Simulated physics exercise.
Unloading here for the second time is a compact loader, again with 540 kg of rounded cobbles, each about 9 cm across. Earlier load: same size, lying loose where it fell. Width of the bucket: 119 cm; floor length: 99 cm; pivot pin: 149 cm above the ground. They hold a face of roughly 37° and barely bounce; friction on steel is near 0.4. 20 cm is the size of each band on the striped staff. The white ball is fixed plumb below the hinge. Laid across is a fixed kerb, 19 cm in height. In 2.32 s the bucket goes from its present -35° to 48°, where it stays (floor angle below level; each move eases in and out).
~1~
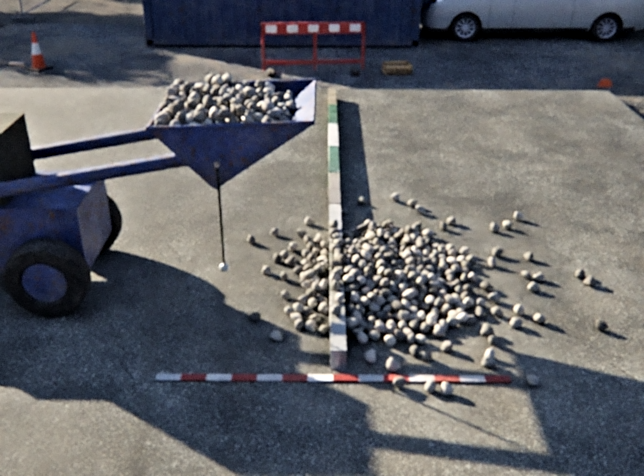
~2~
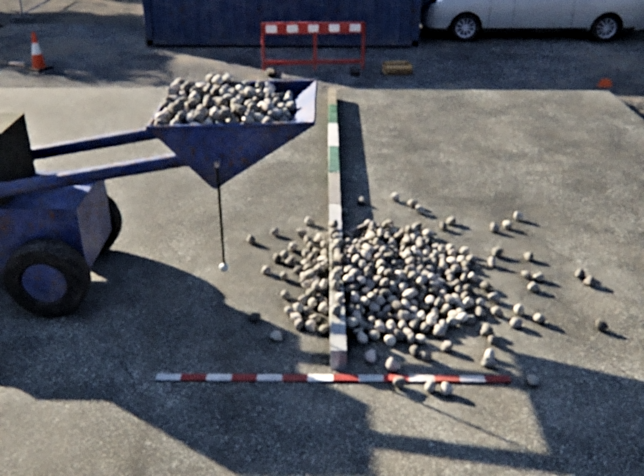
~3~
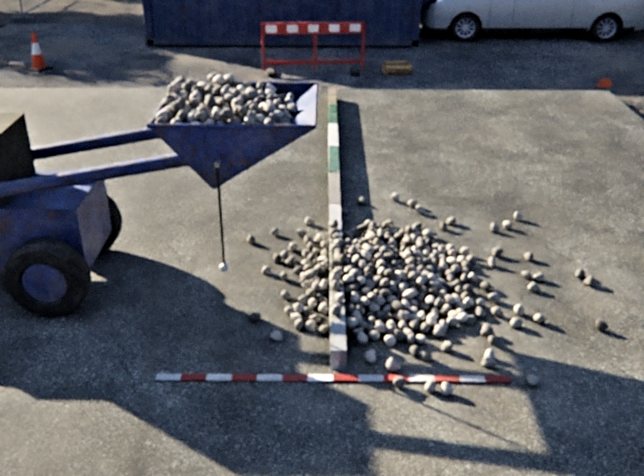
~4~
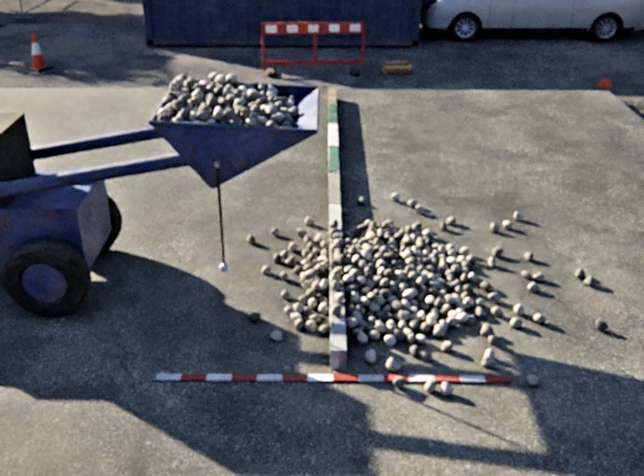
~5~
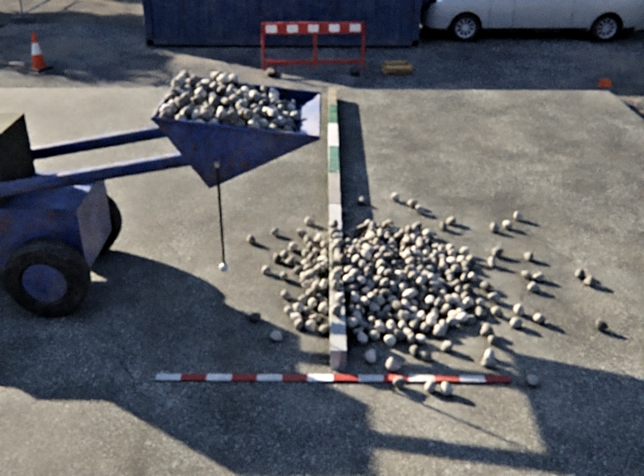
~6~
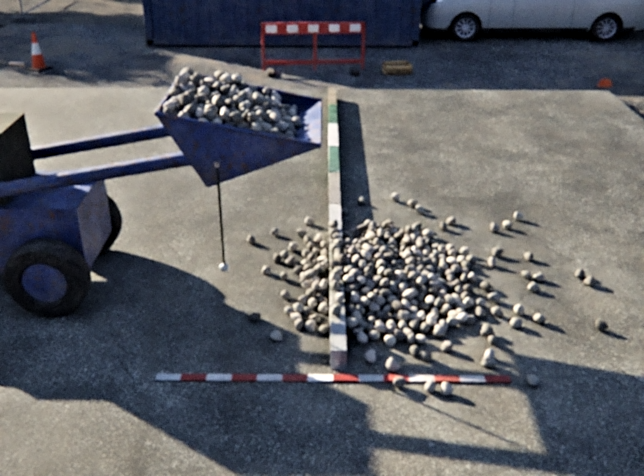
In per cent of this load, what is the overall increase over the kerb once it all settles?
30 out of 100, about.
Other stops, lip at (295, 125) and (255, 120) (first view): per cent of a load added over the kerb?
Some 15 percent first and 0 percent second.
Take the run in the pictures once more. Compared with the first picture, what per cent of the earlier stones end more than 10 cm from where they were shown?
10 %.
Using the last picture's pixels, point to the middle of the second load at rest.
In the last view, somewhere near (318, 270).
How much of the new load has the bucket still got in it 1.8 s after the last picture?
Estimate: 0 % remaining inside, roughly.
Then, 1.1 s after the last picture the floor is at 35°; in per cent of one load, 83 in the bucket, 31 on this side of the kerb, 86 over the kerb; the foremost stones are at (548, 265).
Then, 1.8 s after the last picture the floor is at 48°; in per cent of one load, 1 in the bucket, 87 on this side of the kerb, 112 over the kerb; the foremost stones are at (548, 265).
Then, 2.2 s after the last picture the floor is at 48°; in per cent of one load, 0 in the bucket, 84 on this side of the kerb, 116 over the kerb; the foremost stones are at (548, 265).
Then, 4.9 s after the last picture the floor is at 48°; in per cent of one load, 0 in the bucket, 84 on this side of the kerb, 116 over the kerb; the foremost stones are at (548, 265). Net gain over the kerb, 30.
